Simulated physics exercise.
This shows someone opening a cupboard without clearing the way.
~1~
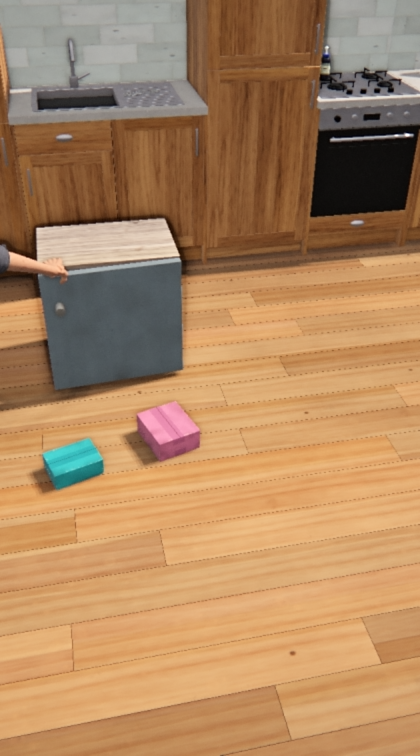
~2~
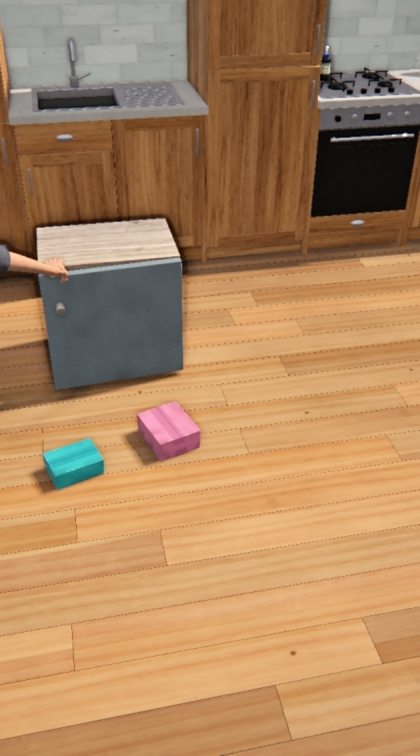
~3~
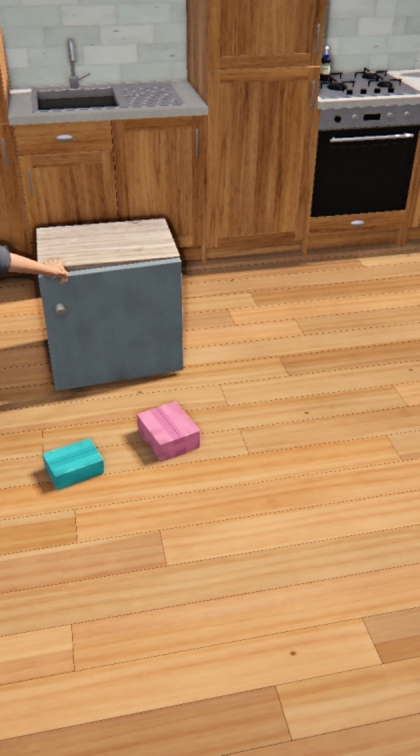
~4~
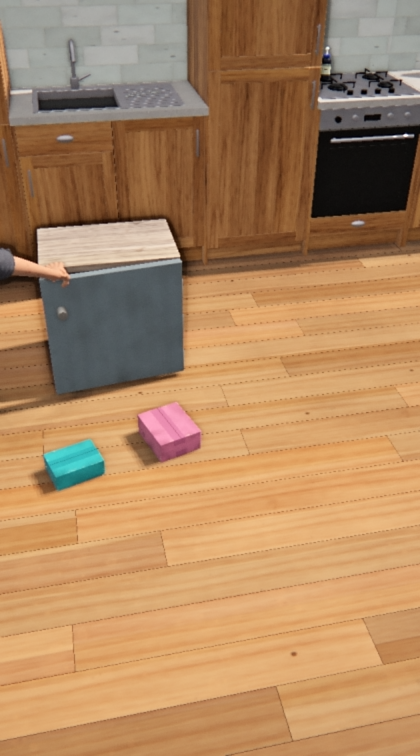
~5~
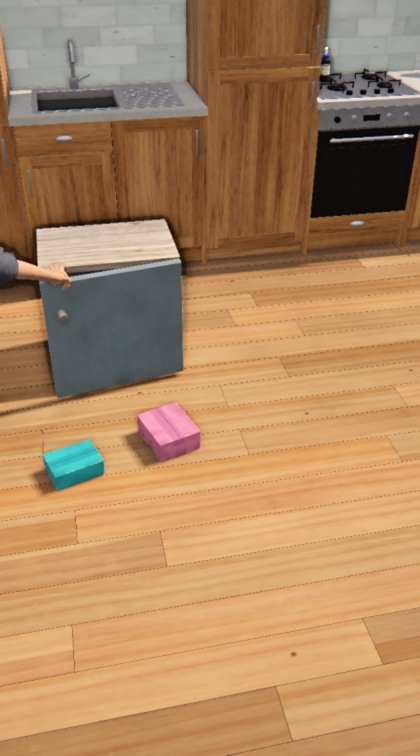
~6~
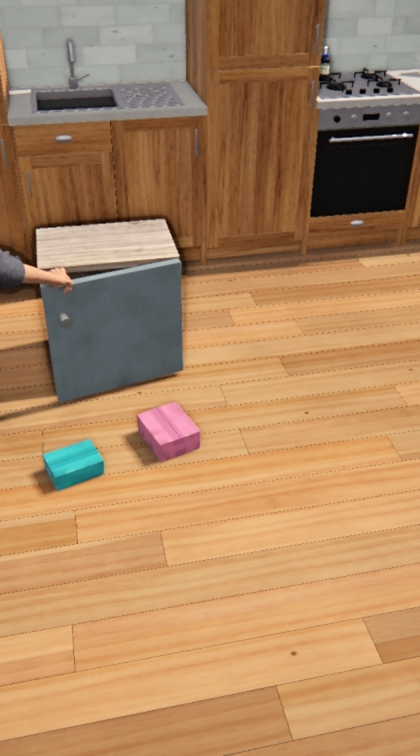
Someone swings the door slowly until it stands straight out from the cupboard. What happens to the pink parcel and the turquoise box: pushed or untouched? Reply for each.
Here the pink parcel gets knocked, the turquoise box escapes contact.
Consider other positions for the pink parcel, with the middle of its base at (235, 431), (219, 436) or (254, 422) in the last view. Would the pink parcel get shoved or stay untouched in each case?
Taking the tries in turn, it is never reached; gets hit and moved; is never reached.
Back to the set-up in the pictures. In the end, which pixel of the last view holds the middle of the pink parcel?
About (232, 441).
Then, 1.54 s past the last view, door 66° open; pink parcel travelled a little near (189, 436); turquoise box at rest near (74, 465).
Then, 2.00 s past the last view, door 82° open; pink parcel travelled about its own width near (216, 441); turquoise box at rest near (74, 465).
Finally, the pink parcel gets shoved, near (232, 441); the turquoise box stays untouched, near (74, 465).
